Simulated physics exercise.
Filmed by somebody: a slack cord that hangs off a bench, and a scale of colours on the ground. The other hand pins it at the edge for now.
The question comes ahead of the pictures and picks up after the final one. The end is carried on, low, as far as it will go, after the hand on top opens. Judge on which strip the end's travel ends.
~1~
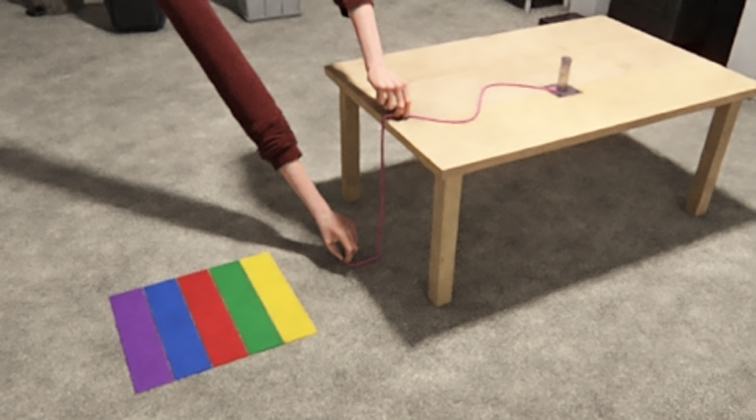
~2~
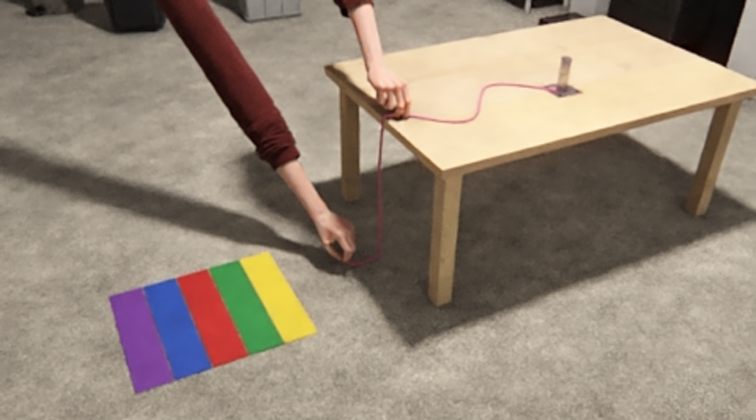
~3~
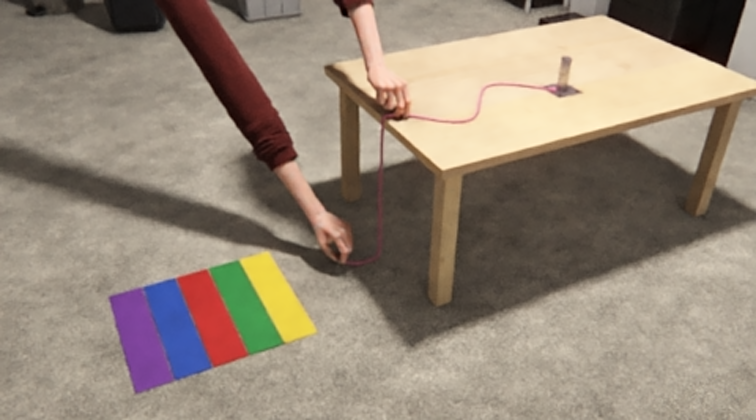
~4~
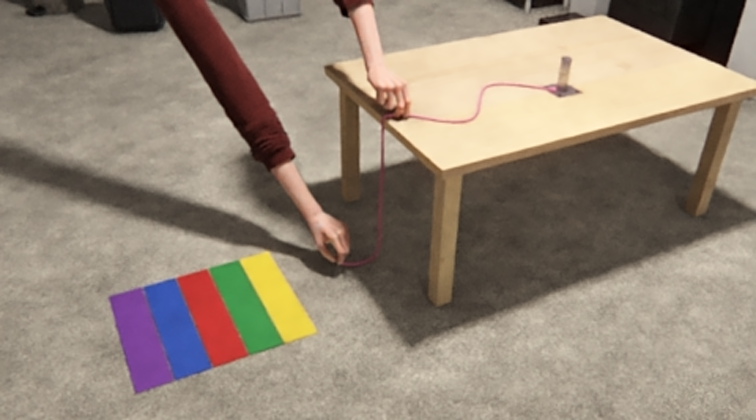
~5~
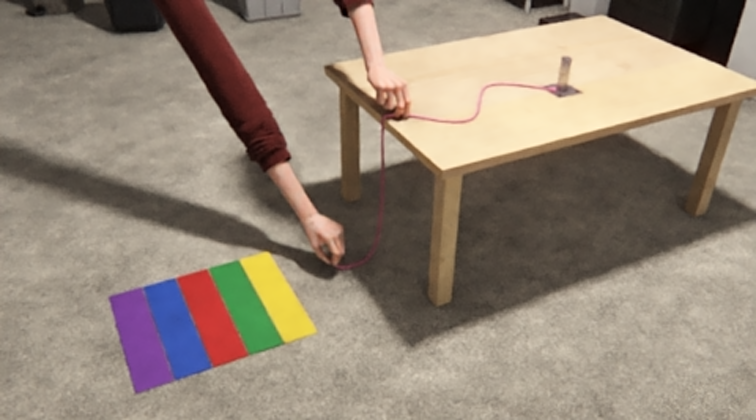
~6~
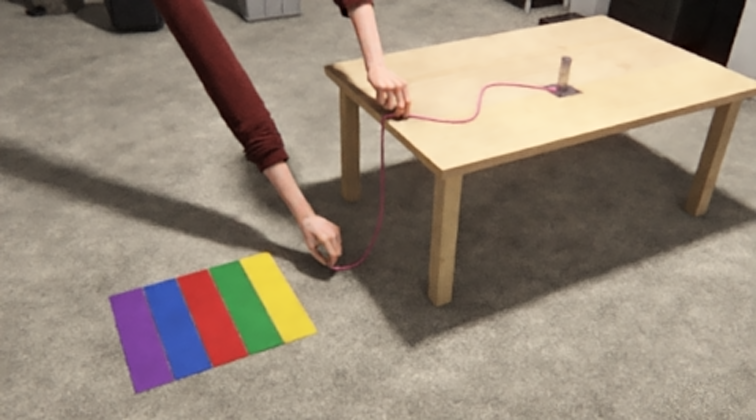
Its travel ends on the blue strip.
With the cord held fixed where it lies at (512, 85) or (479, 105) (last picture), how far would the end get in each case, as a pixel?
I'd put it around (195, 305) the first time and around (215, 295) the second.
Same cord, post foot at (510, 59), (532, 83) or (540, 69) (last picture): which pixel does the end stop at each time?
The places are (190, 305), (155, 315) and (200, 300).
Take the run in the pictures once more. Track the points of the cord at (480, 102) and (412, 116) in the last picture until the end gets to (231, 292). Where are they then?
The first lands at (453, 102), while the second lands at (383, 146).
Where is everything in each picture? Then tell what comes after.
The first frame shows end (345, 258); yellow (292, 321); green (259, 332); red (224, 344); blue (187, 355); purple (149, 368).
The second frame shows end (343, 259); cord through (522, 86) (480, 99) (452, 122) (383, 122) (380, 188) (380, 244).
The third frame shows end (340, 260).
The fourth frame shows end (337, 260); cord through (522, 86) (480, 99) (452, 122) (383, 122) (381, 188) (379, 244).
The fifth frame shows end (332, 262).
The sixth frame shows end (328, 263); cord through (522, 86) (480, 99) (452, 122) (383, 122) (382, 188) (371, 245).
Soon after, end near (231, 292); over green.
Then, end near (197, 302); over red.
At full stretch, end near (176, 308); over blue. The blue one.
